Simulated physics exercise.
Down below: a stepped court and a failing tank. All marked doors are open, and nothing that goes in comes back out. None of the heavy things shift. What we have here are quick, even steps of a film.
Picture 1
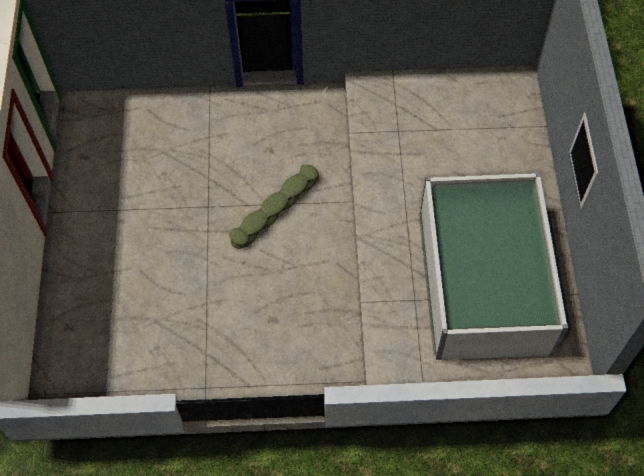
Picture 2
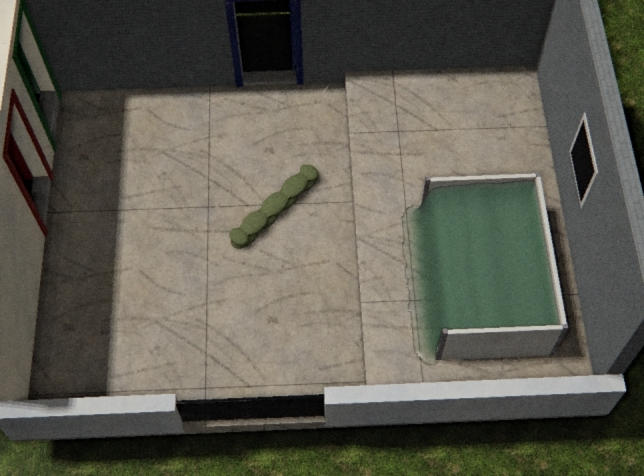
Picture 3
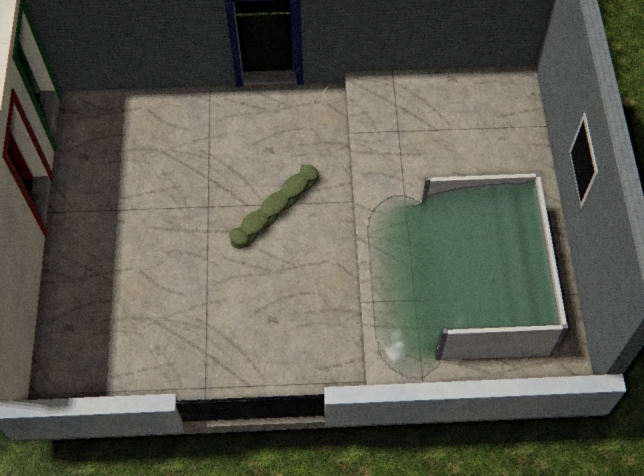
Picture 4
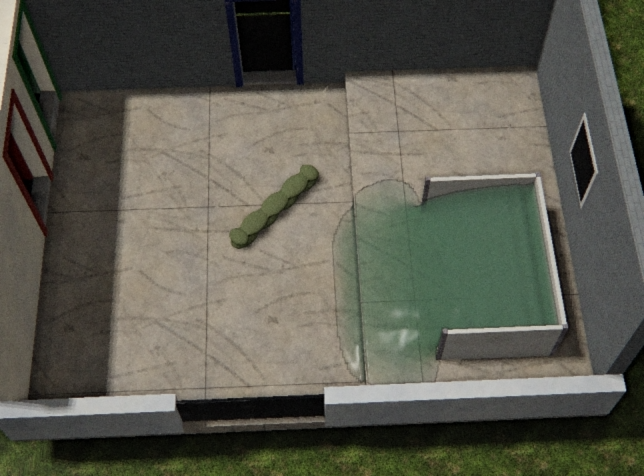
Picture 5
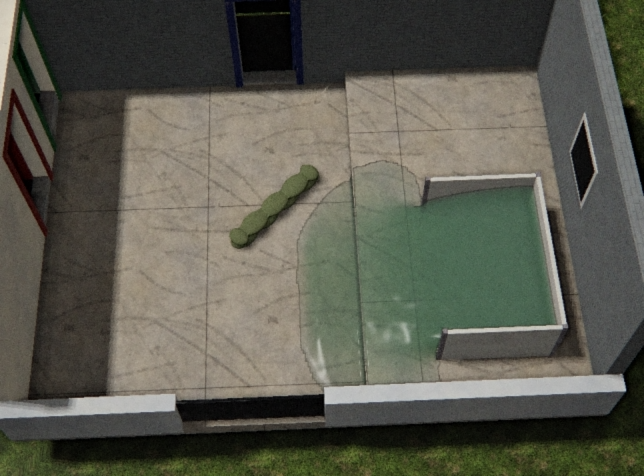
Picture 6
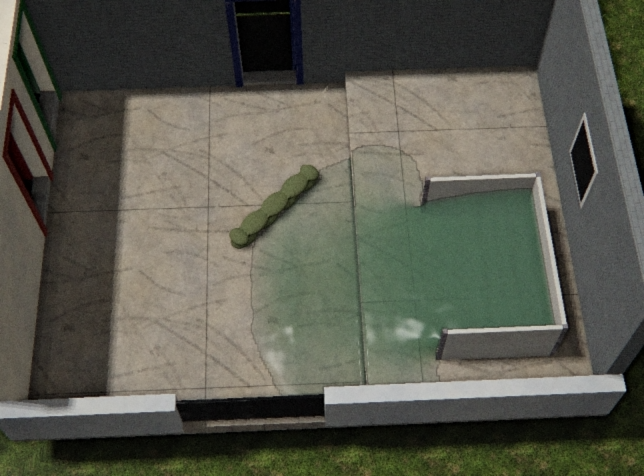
Walled courtyard with green water pouring from the open left side of a white-walled tank, spreading leftward across the stone floor.
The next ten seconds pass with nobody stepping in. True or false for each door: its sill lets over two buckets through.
The green door false; the blue door true; the red door false.
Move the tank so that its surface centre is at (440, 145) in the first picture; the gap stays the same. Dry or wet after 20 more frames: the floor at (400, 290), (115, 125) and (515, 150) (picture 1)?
Point by point: Still bare; swamped; still bare.
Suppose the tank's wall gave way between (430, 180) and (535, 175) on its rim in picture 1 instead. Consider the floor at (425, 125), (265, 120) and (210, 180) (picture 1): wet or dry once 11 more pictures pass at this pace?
Listed order gives sopping; sopping; left alone.
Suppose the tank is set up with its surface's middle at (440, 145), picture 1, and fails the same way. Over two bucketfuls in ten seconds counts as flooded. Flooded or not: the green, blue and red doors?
Green tops the limit, blue tops the limit and red tops the limit.
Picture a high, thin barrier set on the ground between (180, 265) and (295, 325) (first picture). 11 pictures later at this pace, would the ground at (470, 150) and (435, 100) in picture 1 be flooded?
First spot parched, second spot parched.
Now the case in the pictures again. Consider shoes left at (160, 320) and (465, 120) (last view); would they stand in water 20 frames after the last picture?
Point one: Swamped. Point two: Unflooded.
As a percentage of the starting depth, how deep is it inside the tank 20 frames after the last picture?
About 12 per cent.
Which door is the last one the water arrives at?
It's the green-painted one.
A moment on, water covers 45 % of the floor; the green door not reached, the blue door not reached, the red door not reached.
Next, water covers 55 % of the floor; the green door not reached, the blue door wet at the sill, nothing in, the red door wet at the sill, nothing in.
Then, water covers 60 % of the floor; the green door wet at the sill, nothing in, the blue door under two buckets in, the red door wet at the sill, nothing in.
Later, water covers 75 % of the floor; the green door wet at the sill, nothing in, the blue door under two buckets in, the red door wet at the sill, nothing in.
In the end, water covers 75 % of the floor; the green door wet at the sill, nothing in, the blue door far over two buckets in, the red door wet at the sill, nothing in.
